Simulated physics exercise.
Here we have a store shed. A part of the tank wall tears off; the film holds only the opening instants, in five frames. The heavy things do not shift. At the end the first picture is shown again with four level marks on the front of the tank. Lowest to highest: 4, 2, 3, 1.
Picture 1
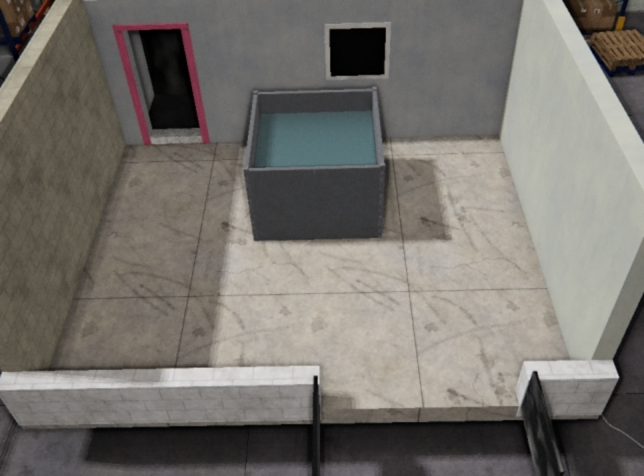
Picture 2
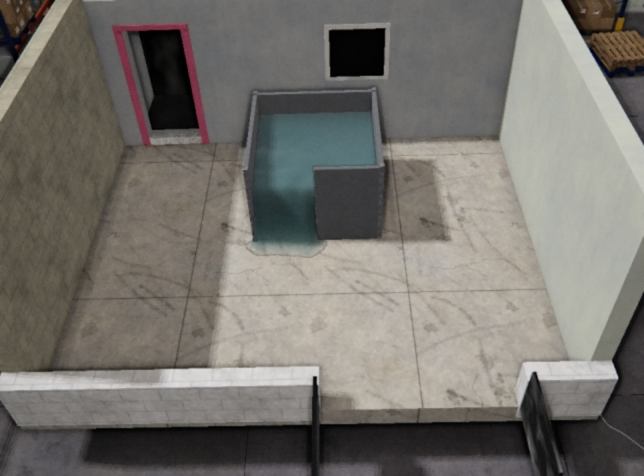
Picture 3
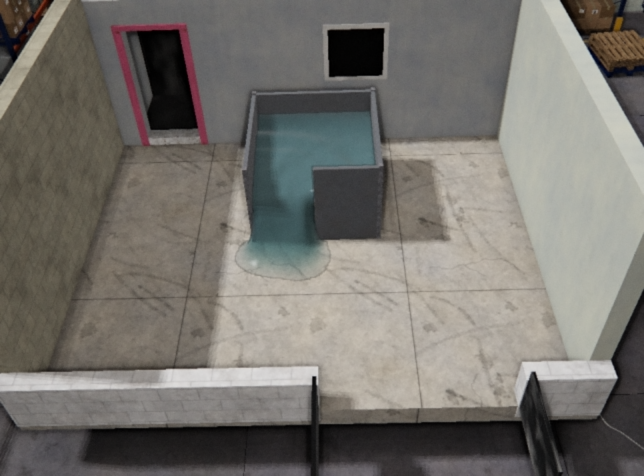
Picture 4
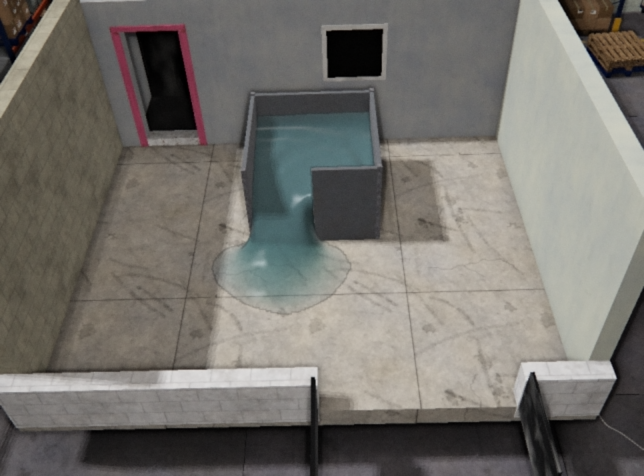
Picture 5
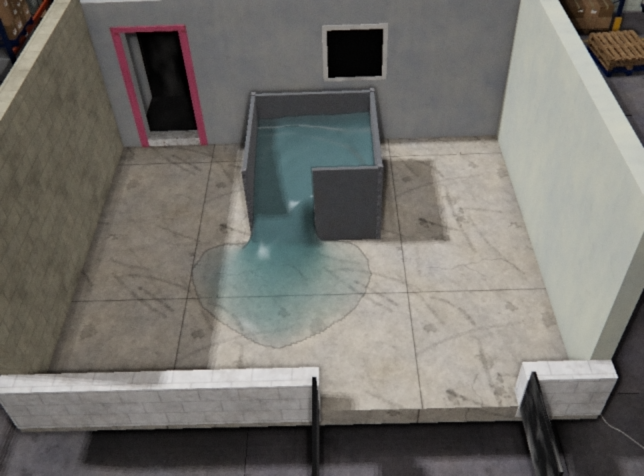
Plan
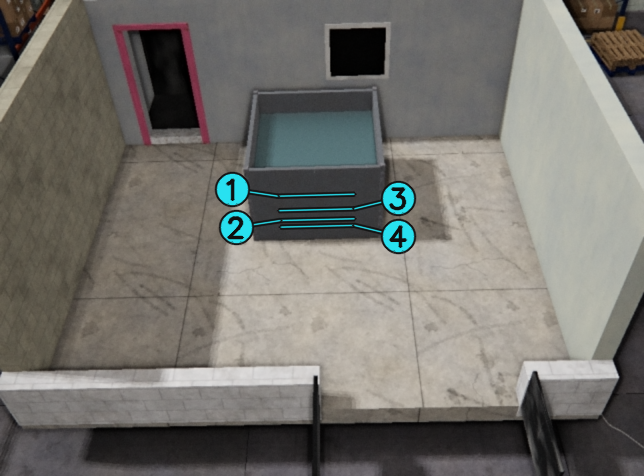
Water poured out of a grey tank through an opening at the left of its front side, then spread across the pale floor of the walled shed in a steadily widening, rounded puddle.
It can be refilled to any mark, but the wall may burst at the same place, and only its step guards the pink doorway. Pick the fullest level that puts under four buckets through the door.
It is 1.
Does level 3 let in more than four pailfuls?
No, not at all.
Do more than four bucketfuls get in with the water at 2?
No, that is safe.
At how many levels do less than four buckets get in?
All of them.
In cyan, 1 at (315, 195); 2 at (317, 219); 3 at (316, 209); 4 at (317, 226); from the bottom up 4, 2, 3, 1.
Choosing 1, a splash gets over, under a bucket.
Choosing 2, nothing gets over.
Choosing 3, nothing gets over.
Choosing 4, nothing gets over.
